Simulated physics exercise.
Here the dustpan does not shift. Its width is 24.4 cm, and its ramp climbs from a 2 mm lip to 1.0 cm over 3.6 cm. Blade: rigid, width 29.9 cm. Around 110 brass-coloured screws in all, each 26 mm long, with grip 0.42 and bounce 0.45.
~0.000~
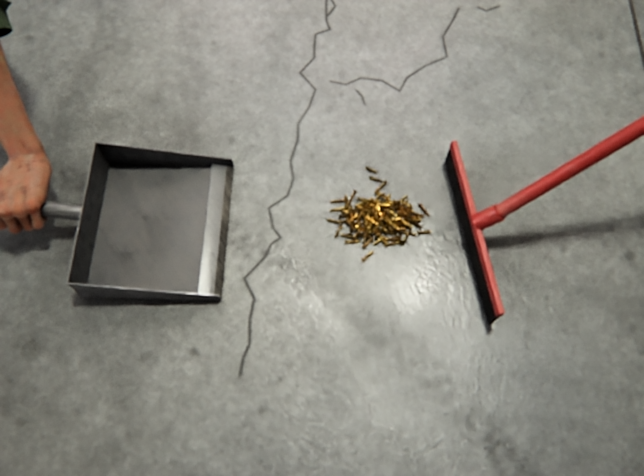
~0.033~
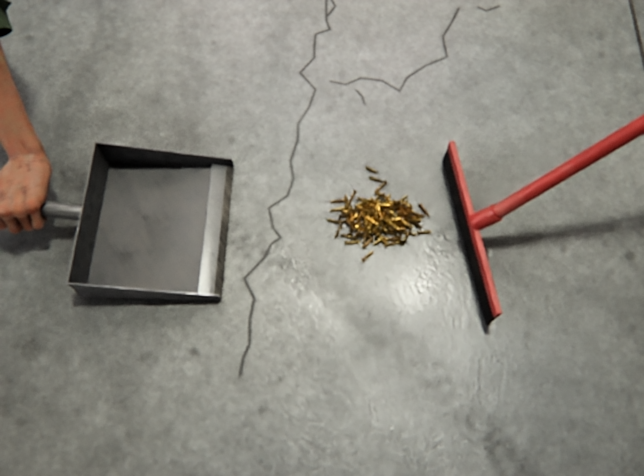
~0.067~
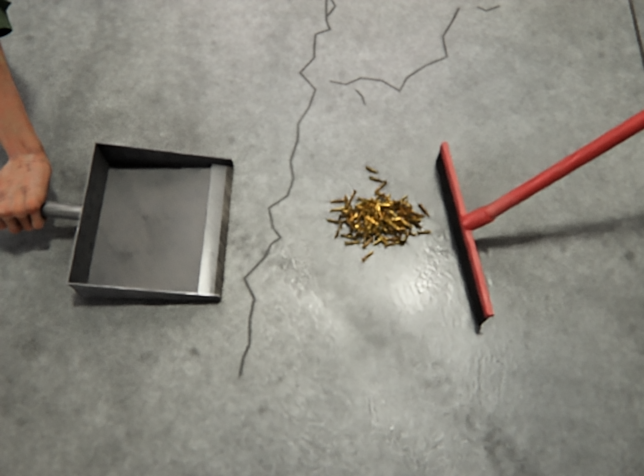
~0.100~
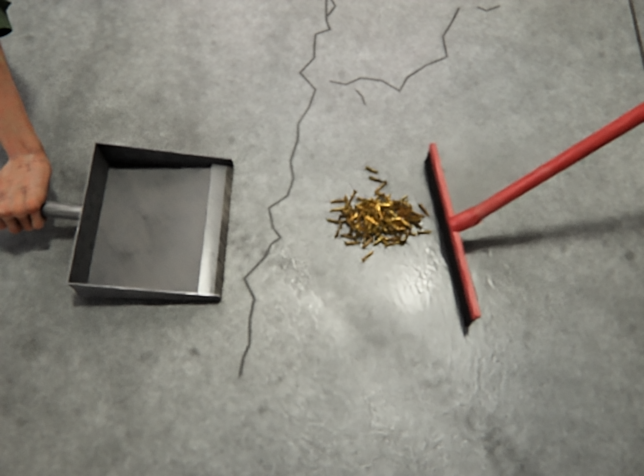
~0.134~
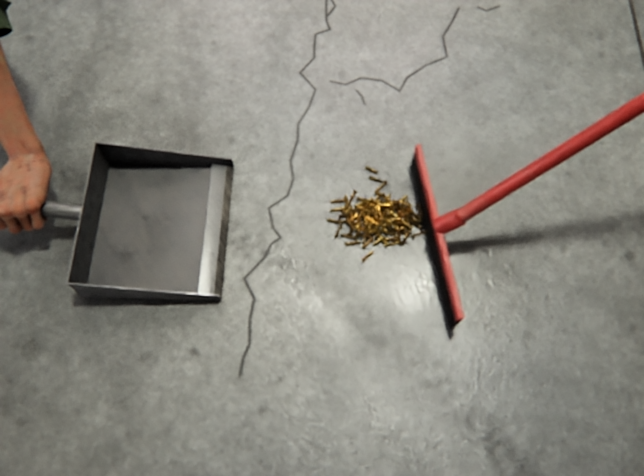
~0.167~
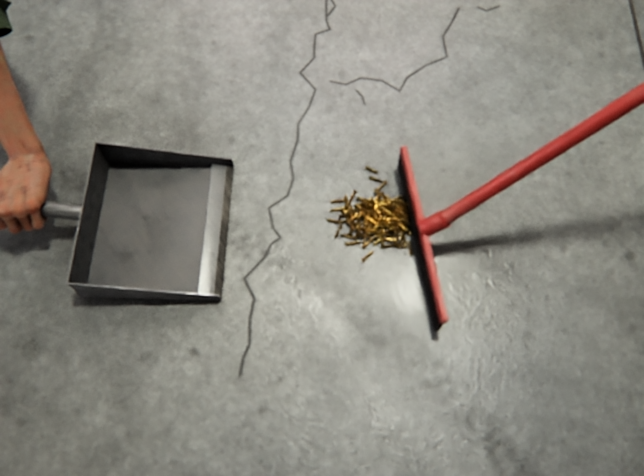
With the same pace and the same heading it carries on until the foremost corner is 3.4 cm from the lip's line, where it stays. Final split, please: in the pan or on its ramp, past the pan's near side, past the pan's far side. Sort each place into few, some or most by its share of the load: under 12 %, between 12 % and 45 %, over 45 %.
Shares: In the pan or on its ramp: Some; past the pan's near side: Few; past the pan's far side: Few.
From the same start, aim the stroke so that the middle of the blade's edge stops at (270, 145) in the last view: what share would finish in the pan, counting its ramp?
Some 5 per cent.
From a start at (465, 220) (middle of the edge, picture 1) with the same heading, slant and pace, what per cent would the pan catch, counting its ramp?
About 15 per cent.
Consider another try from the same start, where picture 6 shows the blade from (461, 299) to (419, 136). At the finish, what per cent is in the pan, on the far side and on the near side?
The pan gets 0, the far side 15 and the near side 0.
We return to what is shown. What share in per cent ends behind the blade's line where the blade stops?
Around 0 in a hundred.
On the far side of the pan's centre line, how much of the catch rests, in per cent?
Roughly 30 per cent.
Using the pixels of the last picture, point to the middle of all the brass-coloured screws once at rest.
Somewhere around (236, 233) in the final frame.
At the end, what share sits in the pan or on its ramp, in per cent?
Estimate: Near 15 %.
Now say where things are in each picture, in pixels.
The first picture shows blade from (499, 313) to (453, 146), moved 0.0 cm, 0 of the pieces shifted so far; middle of the pieces at (382, 217); pan at (151, 228).
The second picture shows blade from (497, 313) to (451, 147), moved 0.4 cm, 0 of the pieces shifted so far; middle of the pieces at (382, 217).
The third picture shows blade from (489, 314) to (444, 147), moved 1.6 cm, 0 of the pieces shifted so far; middle of the pieces at (382, 217).
The fourth picture shows blade from (475, 316) to (432, 149), moved 3.6 cm, 0 of the pieces shifted so far; middle of the pieces at (382, 217).
The fifth picture shows blade from (459, 318) to (418, 150), moved 6.1 cm, 2 of the pieces shifted so far; middle of the pieces at (382, 217).
The sixth picture shows blade from (444, 320) to (404, 152), moved 8.5 cm, 39 of the pieces shifted so far; middle of the pieces at (375, 218); pan at (151, 228). Its pace works out near 0.72 m/s, heading 8 degrees towards the viewer's side.
After 0.35 s, middle of the blade 19 cm from the lip; 0 % over the lip, far side 0 %, near side 0 %.
Then, at 0.47 s, middle of the blade 10 cm from the lip; 0 % over the lip, far side 0 %, near side 0 %.
After 0.72 s, middle of the blade 6 cm from the lip; 20 % over the lip, far side 5 %, near side 0 %.
By 1.2 s all is still; pan 15 %, near side 0 %, far side 5 %, in front of the lip or behind the blade 80 %.
